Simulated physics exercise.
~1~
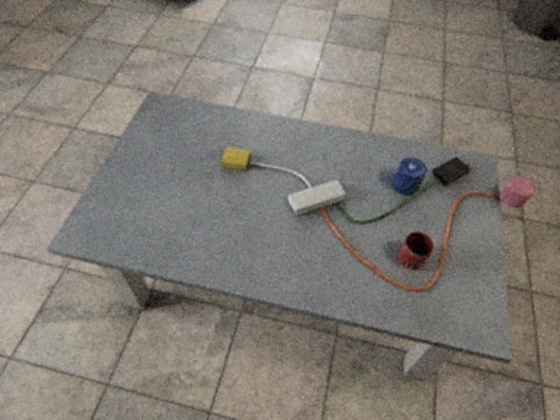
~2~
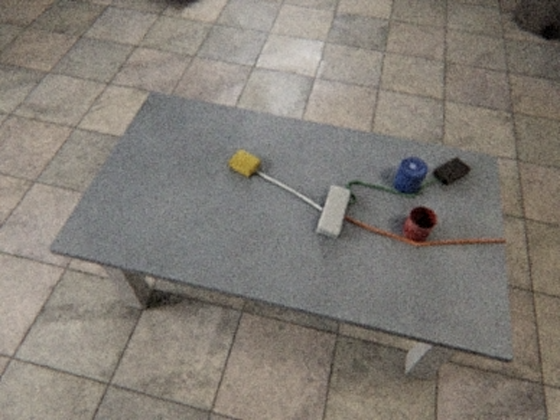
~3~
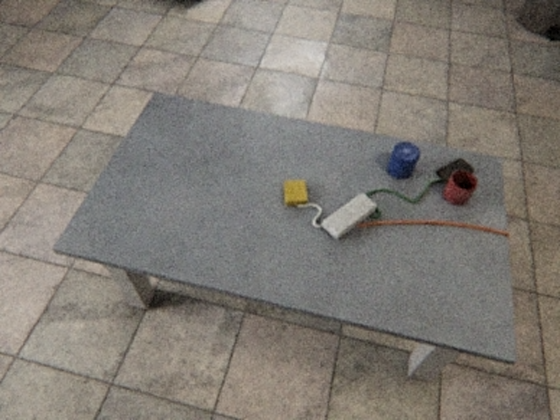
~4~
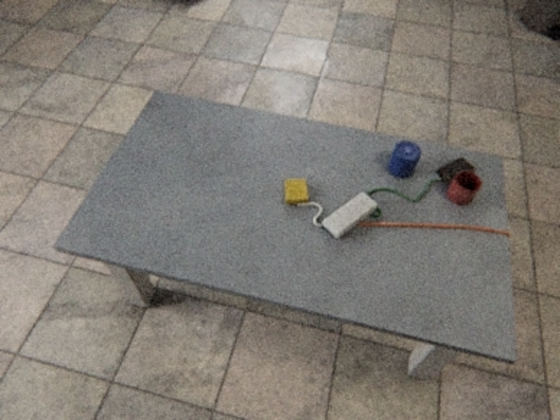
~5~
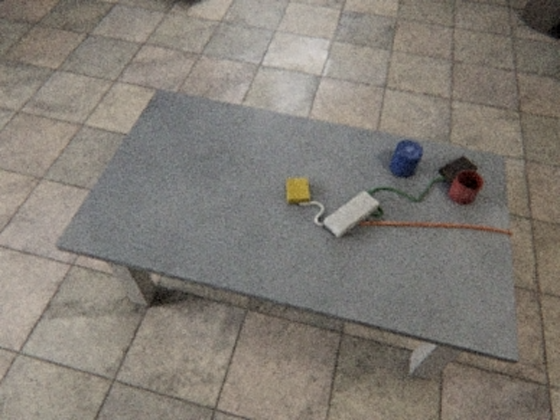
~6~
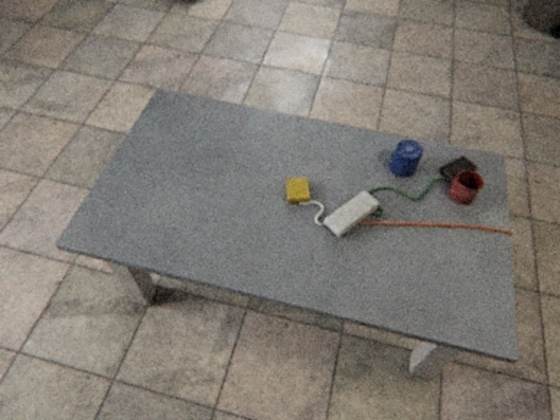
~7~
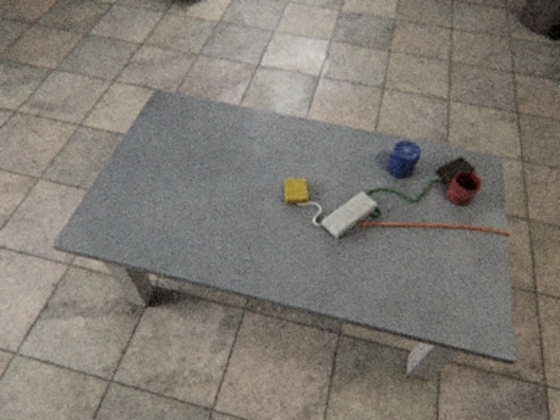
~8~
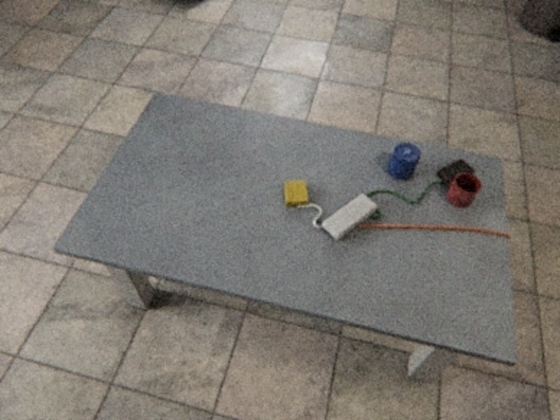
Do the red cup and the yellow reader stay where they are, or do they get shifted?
Both get shifted. The red cup ends up farther right and toward the back, and the yellow reader leaves its place toward the right, though both remain on the table.
A pink speaker falls off the table, dragging cup, strip and reader rightward before they settle.
